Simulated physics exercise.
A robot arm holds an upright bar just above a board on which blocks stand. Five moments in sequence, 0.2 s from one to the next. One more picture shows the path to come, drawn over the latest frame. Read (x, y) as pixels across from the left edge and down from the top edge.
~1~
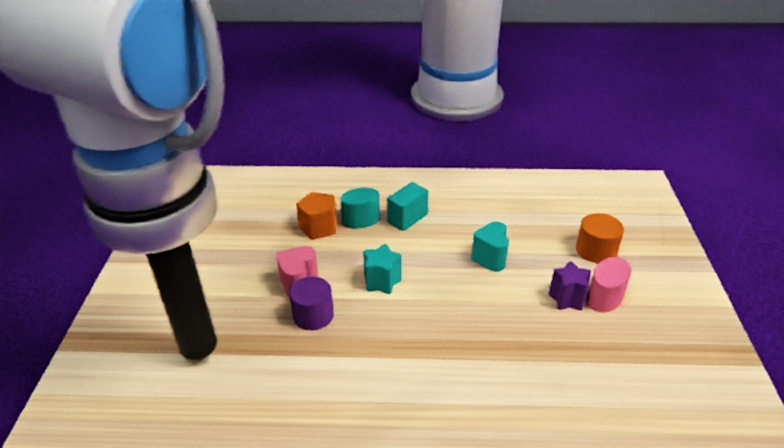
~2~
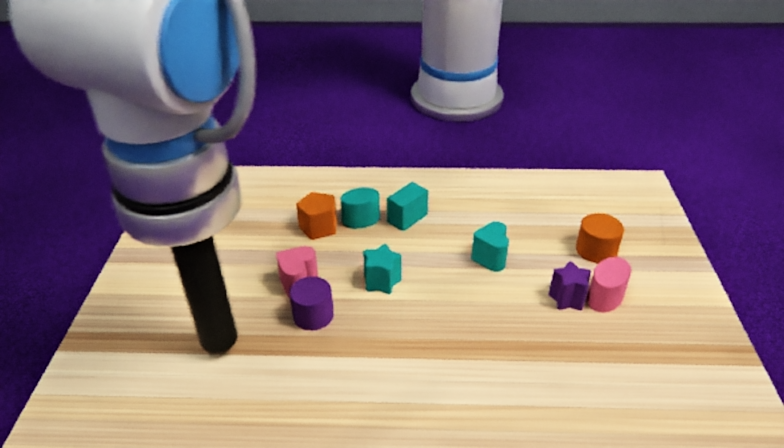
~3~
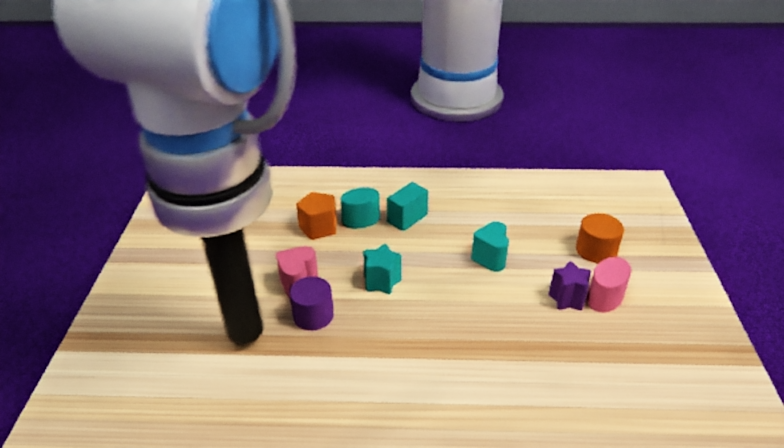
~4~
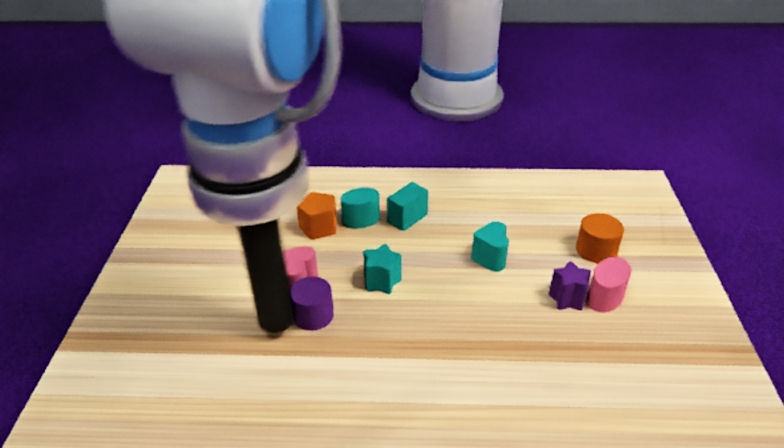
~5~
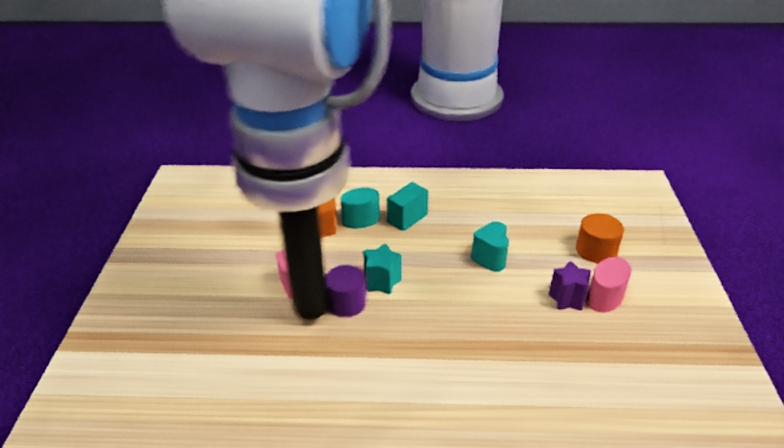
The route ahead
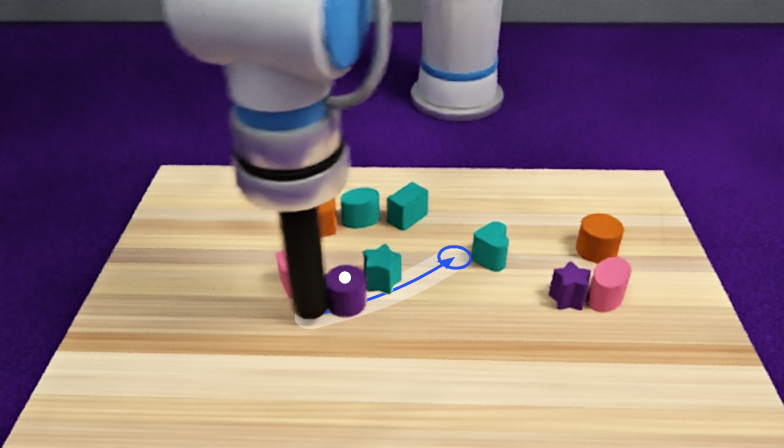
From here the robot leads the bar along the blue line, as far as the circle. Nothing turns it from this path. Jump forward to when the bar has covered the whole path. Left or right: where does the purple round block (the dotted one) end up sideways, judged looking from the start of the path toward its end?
Off to the right side.
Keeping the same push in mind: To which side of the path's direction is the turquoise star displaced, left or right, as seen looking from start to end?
It goes left.
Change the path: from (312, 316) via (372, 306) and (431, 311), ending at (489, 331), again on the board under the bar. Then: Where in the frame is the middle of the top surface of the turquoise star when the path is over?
In the picture, it is at (413, 236).
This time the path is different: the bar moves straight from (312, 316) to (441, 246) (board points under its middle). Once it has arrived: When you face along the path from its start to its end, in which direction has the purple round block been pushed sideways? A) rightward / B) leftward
Correct choice: A.
Path on the board, from (312, 316) via (392, 291), ending at (455, 257); the dot is on the purple round block.
On the path given first. One third of the way, bar (366, 293); purple round block (401, 265); turquoise star (410, 242), turned 65° anticlockwise.
Two thirds of the way, bar (415, 273); purple round block (452, 251); turquoise star (421, 231), turned 120° anticlockwise.
At the end, bar (455, 250); pink heart in place; purple round block (488, 246); turquoise star (430, 220), turned 200° anticlockwise; turquoise heart (509, 229).
